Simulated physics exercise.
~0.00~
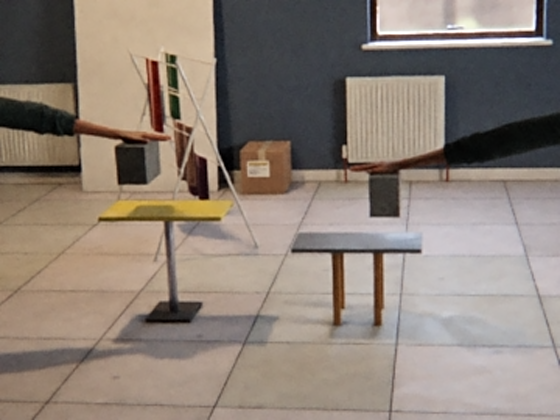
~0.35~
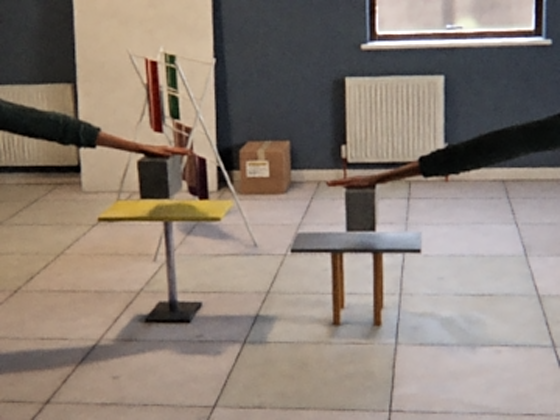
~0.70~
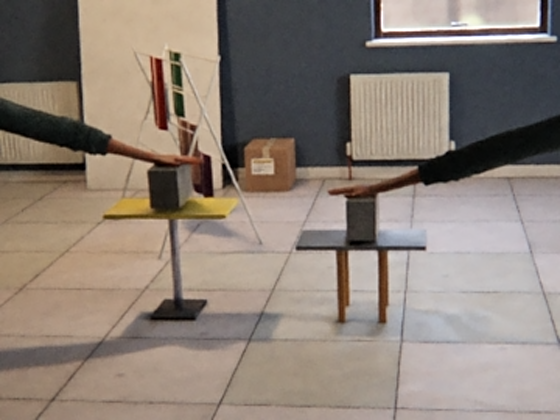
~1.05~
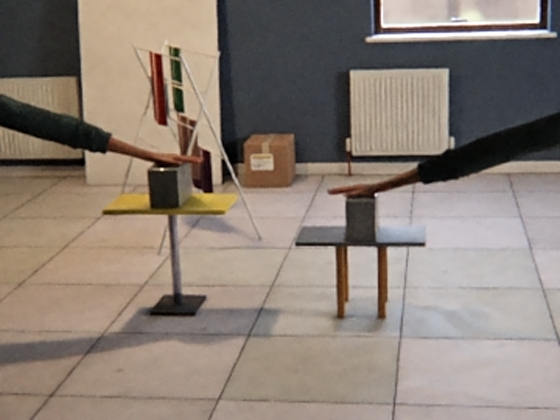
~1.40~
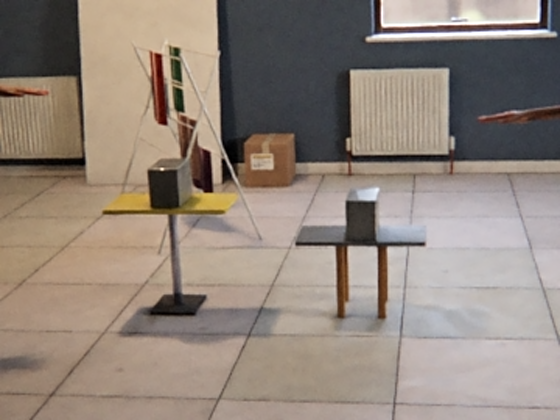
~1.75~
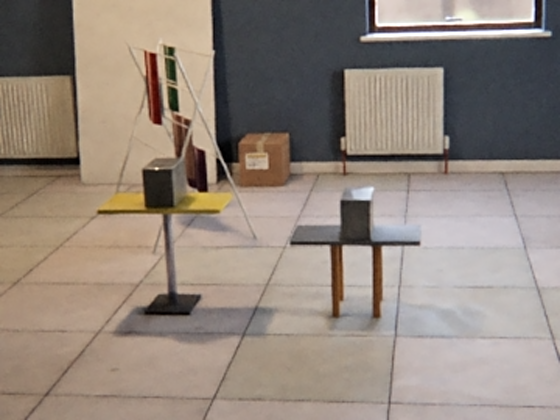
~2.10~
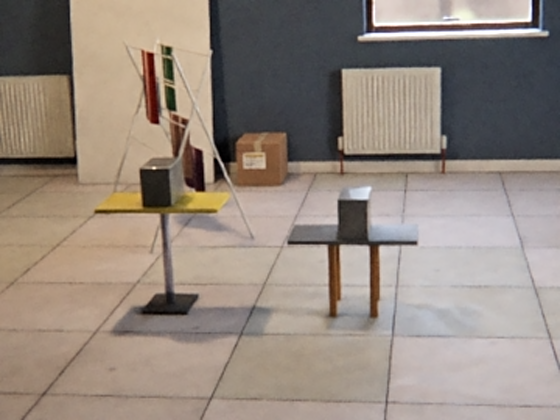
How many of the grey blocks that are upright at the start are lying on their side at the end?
None of them are lying on their side, as both the left and the right block are still upright on their tables at the end.
Two small tables, a yellow-topped one on a single post at left and a grey-topped one with wooden legs at right, stand on a pale tiled floor, seen from the front by a slightly swaying camera. Behind them are a dark blue wall, white radiators, a cardboard box and a thin frame with red and green pieces. An arm reaches in from each side, each hand lowering a dark grey block onto a tabletop. The hands rest on top briefly, then draw away to the sides. Both blocks stay upright, and both tables remain standing flat on their feet.
